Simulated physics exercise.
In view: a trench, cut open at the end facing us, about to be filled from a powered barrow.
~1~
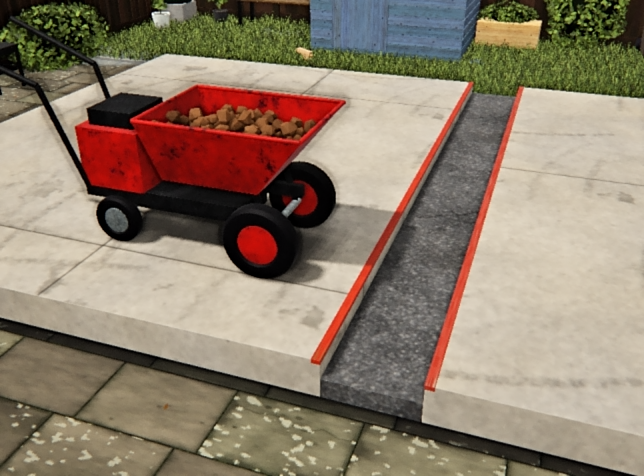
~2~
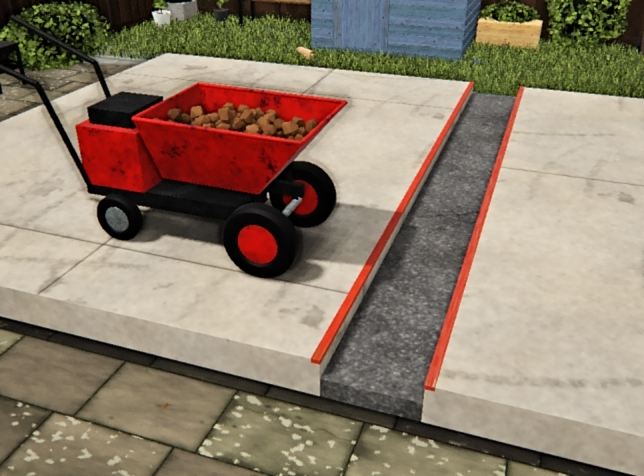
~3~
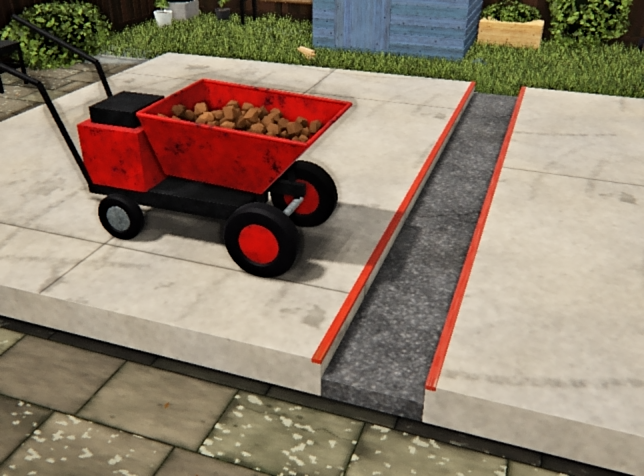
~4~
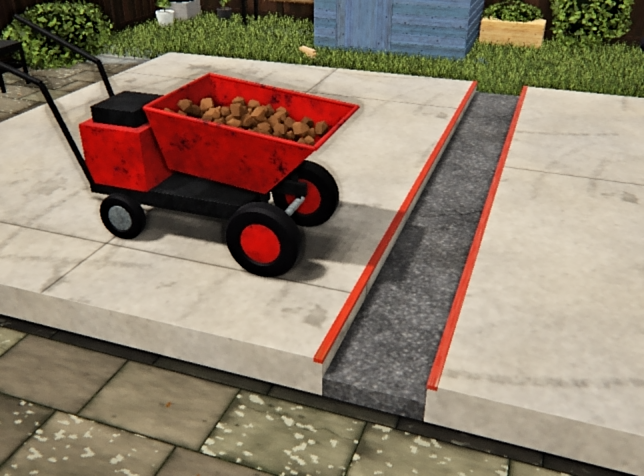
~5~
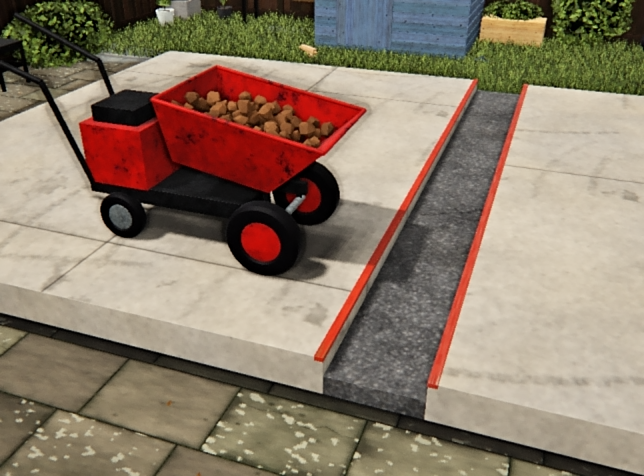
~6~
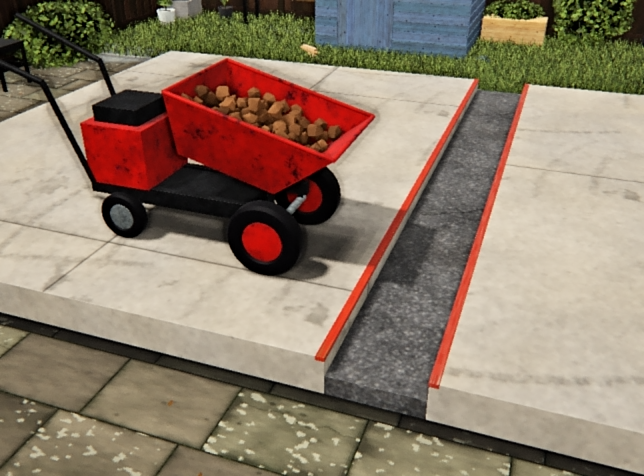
The red skip of a barrow loaded with brown clods gradually tilts toward the right.
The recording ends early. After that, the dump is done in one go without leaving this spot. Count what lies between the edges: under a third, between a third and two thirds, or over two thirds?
My guess is the trench keeps beyond two thirds of it.
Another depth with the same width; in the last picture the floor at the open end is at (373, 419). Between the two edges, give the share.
Around 100 percent.
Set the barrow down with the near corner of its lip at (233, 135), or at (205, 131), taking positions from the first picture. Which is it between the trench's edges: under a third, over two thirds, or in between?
Note - position 1: One to two thirds; position 2: Under a third.
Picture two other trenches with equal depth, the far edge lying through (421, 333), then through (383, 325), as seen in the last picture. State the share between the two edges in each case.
The first case gives around 60 percent, and the second around 10 percent.
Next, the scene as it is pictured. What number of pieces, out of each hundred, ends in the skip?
Around 15 %.
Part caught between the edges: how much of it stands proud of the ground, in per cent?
My best guess is some 30 per cent.
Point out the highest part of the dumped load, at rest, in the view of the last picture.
Near (420, 262).
Soon, skip tipped steeply; all in the skip.
A while on, skip tipped right over; most in the skip; a small part in or heaped over the trench; a stray few falling.
Towards the end, skip tipped right over; about a quarter in the skip; most in or heaped over the trench; a small part beyond it.
Finally, skip tipped right over; about a quarter in the skip; most in or heaped over the trench; a small part beyond it.
